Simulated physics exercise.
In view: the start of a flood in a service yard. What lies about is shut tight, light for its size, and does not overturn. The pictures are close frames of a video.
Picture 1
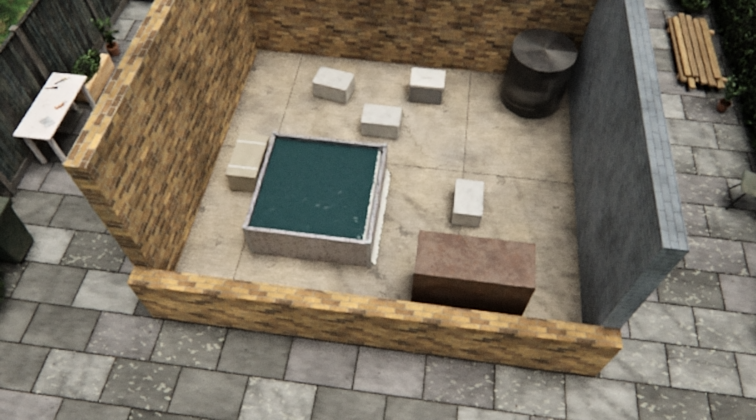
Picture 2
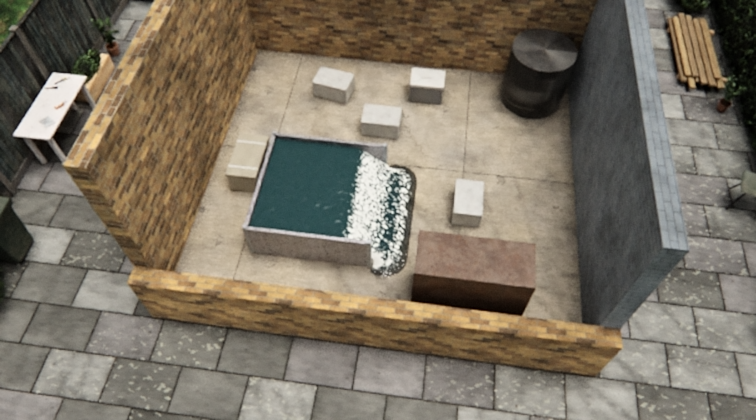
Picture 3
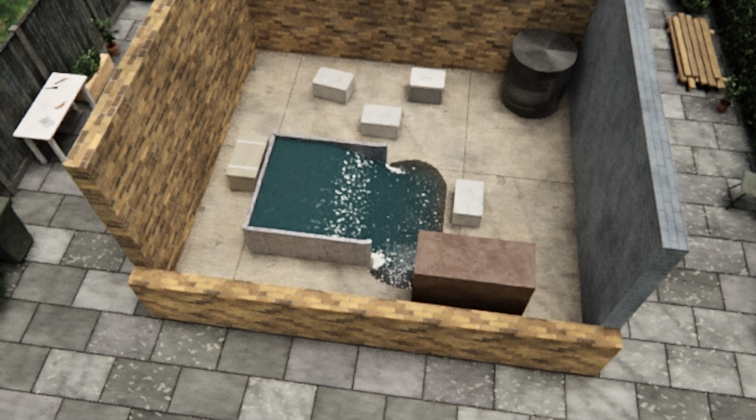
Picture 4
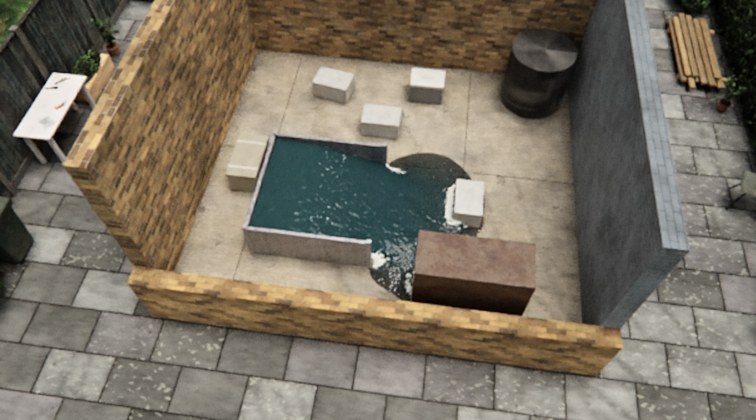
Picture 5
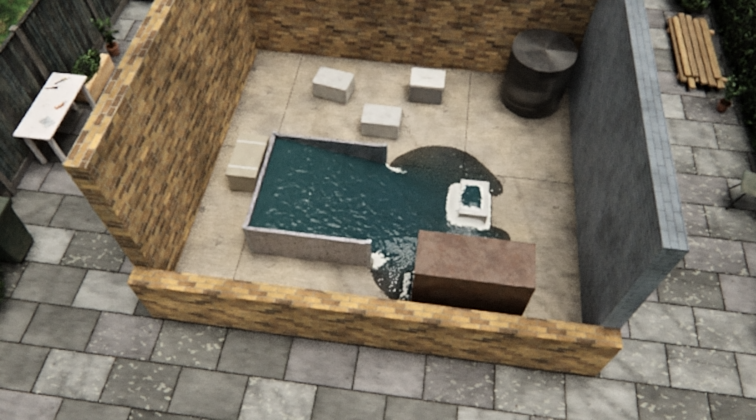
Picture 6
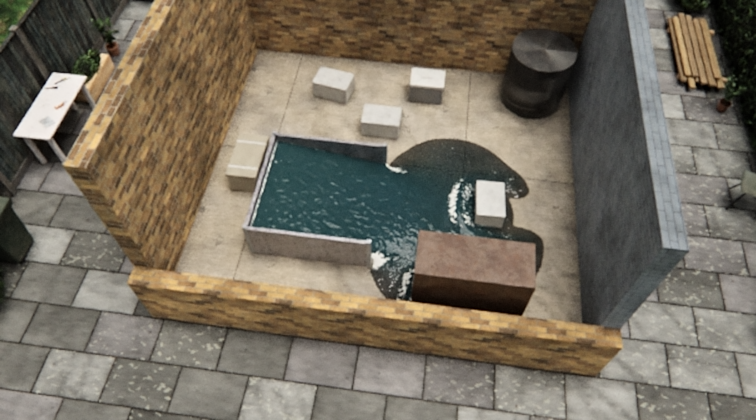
Water pours from the open right side of a tank and shifts one pale block right.
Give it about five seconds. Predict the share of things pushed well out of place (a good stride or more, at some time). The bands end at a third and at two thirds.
That comes to from one to two thirds.
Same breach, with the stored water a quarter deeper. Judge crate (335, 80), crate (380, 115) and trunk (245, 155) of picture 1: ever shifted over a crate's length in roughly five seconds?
As listed: Less than that, under that, never so far.
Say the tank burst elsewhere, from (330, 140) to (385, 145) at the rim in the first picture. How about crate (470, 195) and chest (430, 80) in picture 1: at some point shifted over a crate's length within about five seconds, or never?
In turn: Not that far, yes.
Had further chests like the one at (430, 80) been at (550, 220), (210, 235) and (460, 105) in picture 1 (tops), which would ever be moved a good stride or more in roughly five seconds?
One after the other: Pushed that far, not that far, moved that far.
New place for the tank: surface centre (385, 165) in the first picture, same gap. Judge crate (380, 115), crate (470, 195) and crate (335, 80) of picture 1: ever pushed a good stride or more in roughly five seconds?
In turn: Less than that, that far or more, no.
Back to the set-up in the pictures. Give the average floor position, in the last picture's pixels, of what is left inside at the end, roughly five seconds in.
Around (345, 107).
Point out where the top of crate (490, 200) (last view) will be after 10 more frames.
Around (564, 164).
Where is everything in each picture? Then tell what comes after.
In the first picture, a crate at (469, 197), on the bottom; a chest at (428, 78) rests on the ground; 0 of 5 have shifted.
In the second picture, a crate at (469, 197) rests on the ground; a chest at (428, 78), on the bottom; 0 of 5 have shifted.
In the third picture, a crate at (469, 197) rests on the ground; a chest at (428, 78) rests on the ground; 0 of 5 have shifted.
In the fourth picture, a crate at (469, 197), on the bottom; a chest at (428, 78) rests on the ground; 0 of 5 have shifted.
In the fifth picture, a crate at (474, 197) rests on the ground, close to its start; a chest at (428, 78) rests on the ground; 1 of 5 have shifted.
In the sixth picture, a crate at (491, 198) rests on the ground, a stride from its start; a chest at (428, 78) rests on the ground; 1 of 5 have shifted.
A moment on, 1 of 5 are well off their spots; 0 afloat.
Next, 1 of 5 are well off their spots; 1 afloat.
Later, 1 of 5 are well off their spots; 1 afloat.
In the end, 2 of 5 are well off their spots, and 2 have been at some point; 0 afloat.
